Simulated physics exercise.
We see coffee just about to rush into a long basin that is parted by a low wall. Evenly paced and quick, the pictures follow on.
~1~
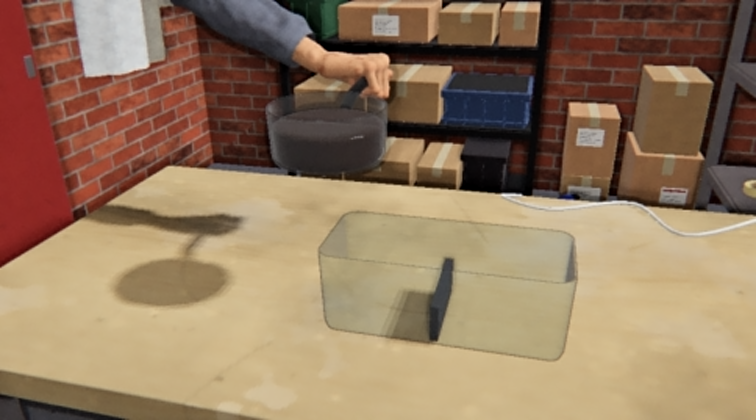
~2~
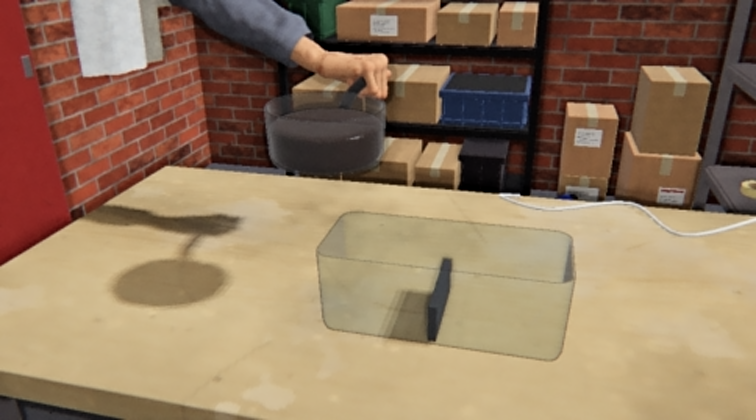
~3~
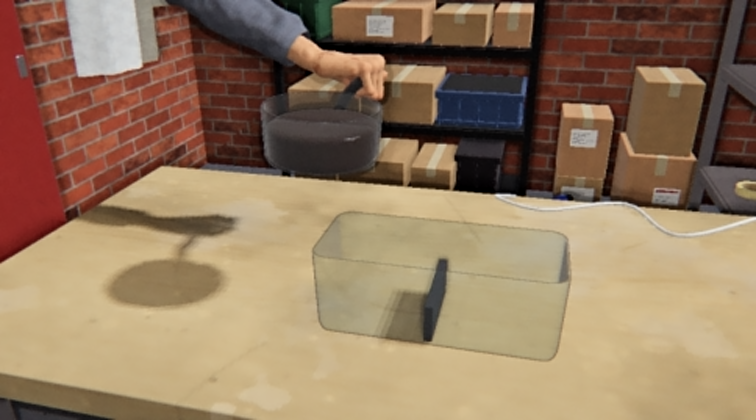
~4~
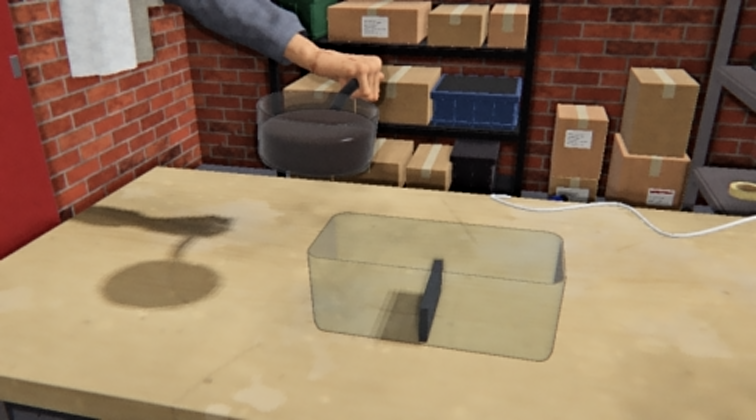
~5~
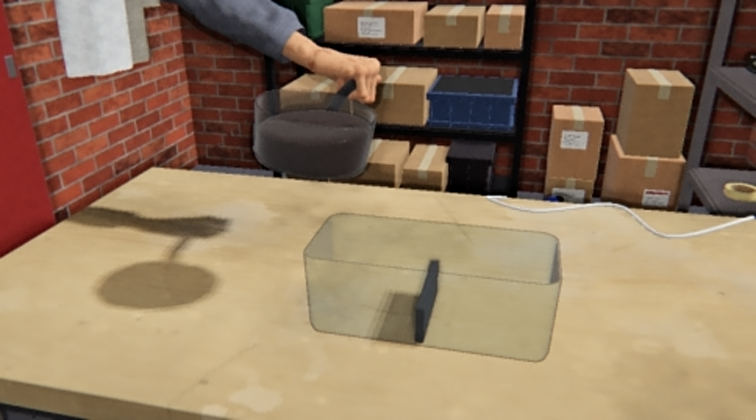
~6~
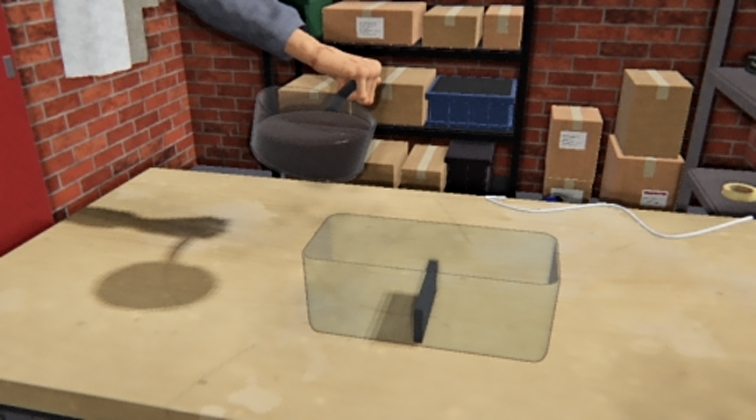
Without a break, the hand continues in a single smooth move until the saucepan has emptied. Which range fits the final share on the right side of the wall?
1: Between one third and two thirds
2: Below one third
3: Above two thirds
The answer is 2.
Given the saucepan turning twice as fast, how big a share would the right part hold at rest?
Close to 10 per cent.
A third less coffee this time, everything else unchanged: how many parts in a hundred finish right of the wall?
The share comes to roughly 0 per cent.
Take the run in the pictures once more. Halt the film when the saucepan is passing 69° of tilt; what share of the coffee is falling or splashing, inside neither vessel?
Share out of both vessels: Approx. 35 %.
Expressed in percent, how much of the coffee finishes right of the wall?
I'd put it near 25 per cent.
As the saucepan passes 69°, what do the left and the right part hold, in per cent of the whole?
Roughly 15 % on the left side and 5 % on the right side.
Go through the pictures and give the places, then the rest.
In the first frame, tilt 0°; pouring edge (384, 110); surface from (278, 119) to (383, 125); the long basin's rim runs from (332, 232) to (575, 258); the wall's top is at (443, 282).
In the second frame, tilt 1°; pouring edge (383, 111); surface from (276, 119) to (382, 126).
In the third frame, tilt 2°; pouring edge (380, 113); surface from (272, 119) to (377, 126).
In the fourth frame, tilt 6°; pouring edge (376, 117); surface from (267, 119) to (374, 129).
In the fifth frame, tilt 10°; pouring edge (373, 123); surface from (263, 120) to (371, 129).
In the sixth frame, tilt 15°; pouring edge (373, 128); surface from (261, 121) to (371, 130).
A moment on, the tilt is 69° and 49 per cent is still to pour, 13 is left of the wall and 4 right of it.
Next, the tilt is 103° and 7 per cent is still to pour, 62 is left of the wall and 23 right of it.
Then the tilt is 111° and 0 per cent is still to pour, 75 is left of the wall and 23 right of it.
Later the tilt is 111° and 0 per cent is still to pour, 75 is left of the wall and 23 right of it.
In the end 75 per cent lies left of the wall, 24 right of it and 1 outside.
